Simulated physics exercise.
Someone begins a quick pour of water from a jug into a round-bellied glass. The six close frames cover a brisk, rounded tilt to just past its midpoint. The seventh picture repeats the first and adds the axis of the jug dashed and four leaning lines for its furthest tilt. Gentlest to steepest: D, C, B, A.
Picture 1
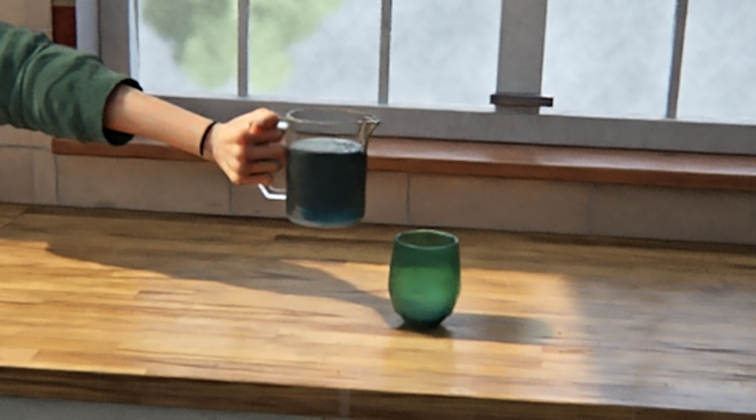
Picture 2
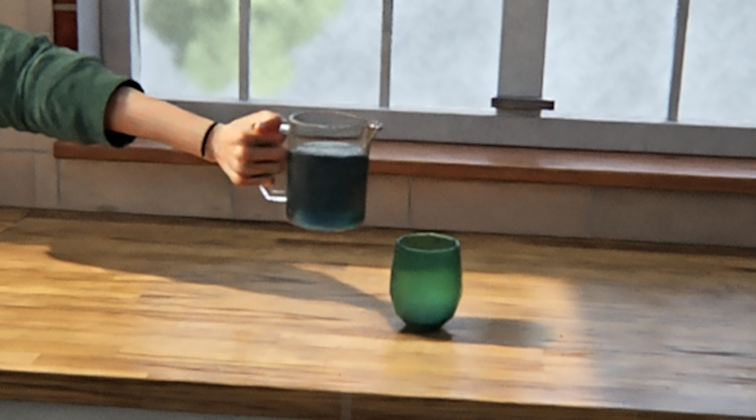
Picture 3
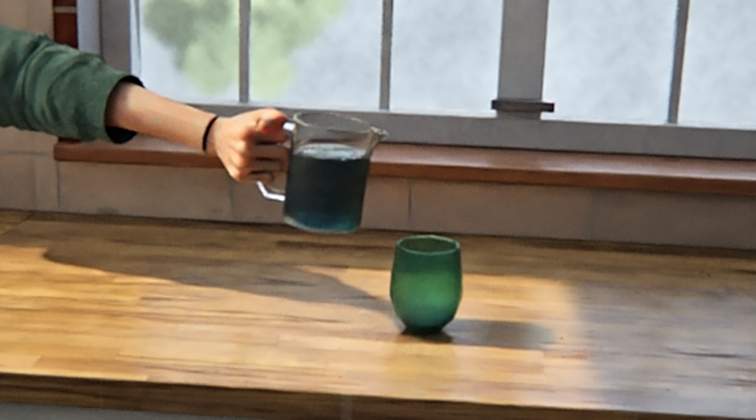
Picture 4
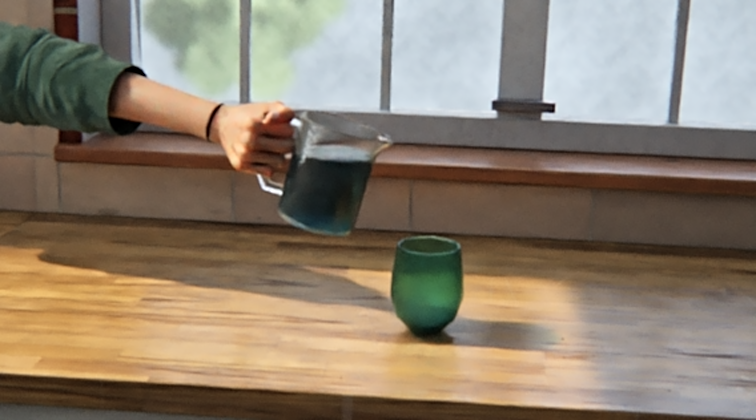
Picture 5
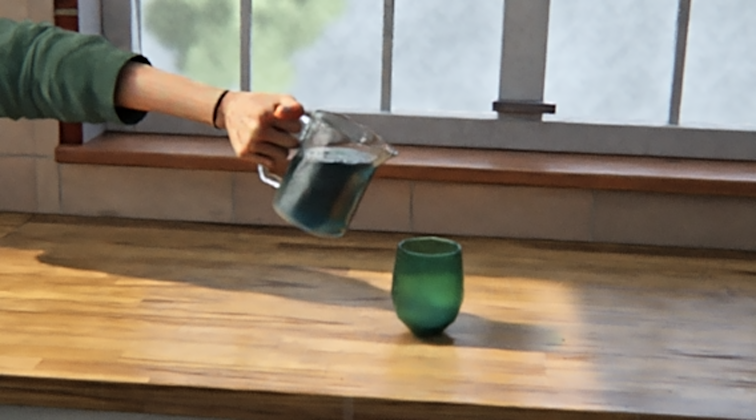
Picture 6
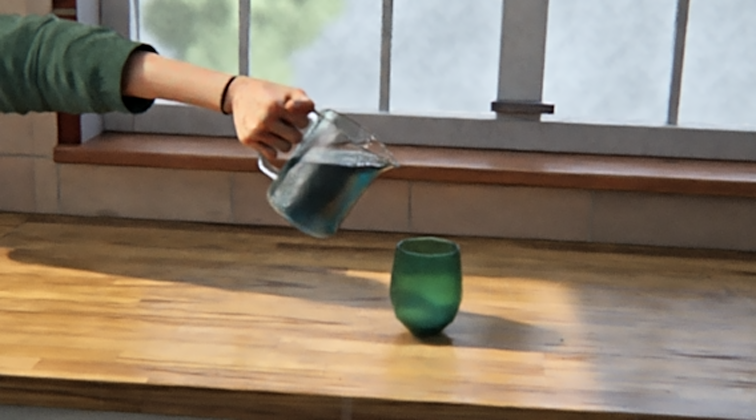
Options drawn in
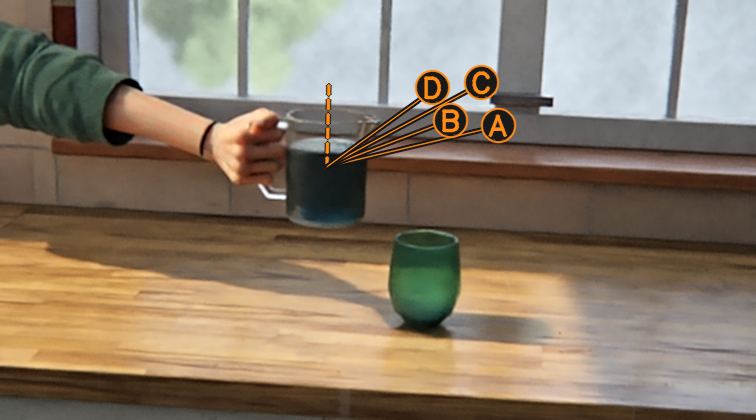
Hand in green sleeve gradually tilting a clear jug of dark bluish liquid rightward above a green glass on a wooden counter.
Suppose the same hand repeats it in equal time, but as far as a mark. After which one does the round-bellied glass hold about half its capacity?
B is best.
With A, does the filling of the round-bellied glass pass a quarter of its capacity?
Yes.
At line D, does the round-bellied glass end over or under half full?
Under.
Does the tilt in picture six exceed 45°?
No.
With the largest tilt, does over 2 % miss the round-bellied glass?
No, it does not.
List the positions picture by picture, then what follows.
Upright, lip at (380, 121); rim of the round-bellied glass round (427, 238); nothing has left yet.
Upright, lip at (382, 126); nothing has left yet.
Tipped about 7°, lip at (386, 133); nothing has left yet.
Tipped about 14°, lip at (392, 142); nothing has left yet.
Tipped about 23°, lip at (397, 154); nothing has left yet.
Tipped about 33°, lip at (398, 165); nothing has left yet.
On the marked copy, A at (482, 129); B at (434, 125); C at (467, 91); D at (419, 99).
For line A, the round-bellied glass ends with about 69 % of what it can hold.
For line B, the round-bellied glass ends with about 50 % of what it can hold.
For line C, the round-bellied glass ends with about 32 % of what it can hold.
For line D, the round-bellied glass ends with about 18 % of what it can hold.
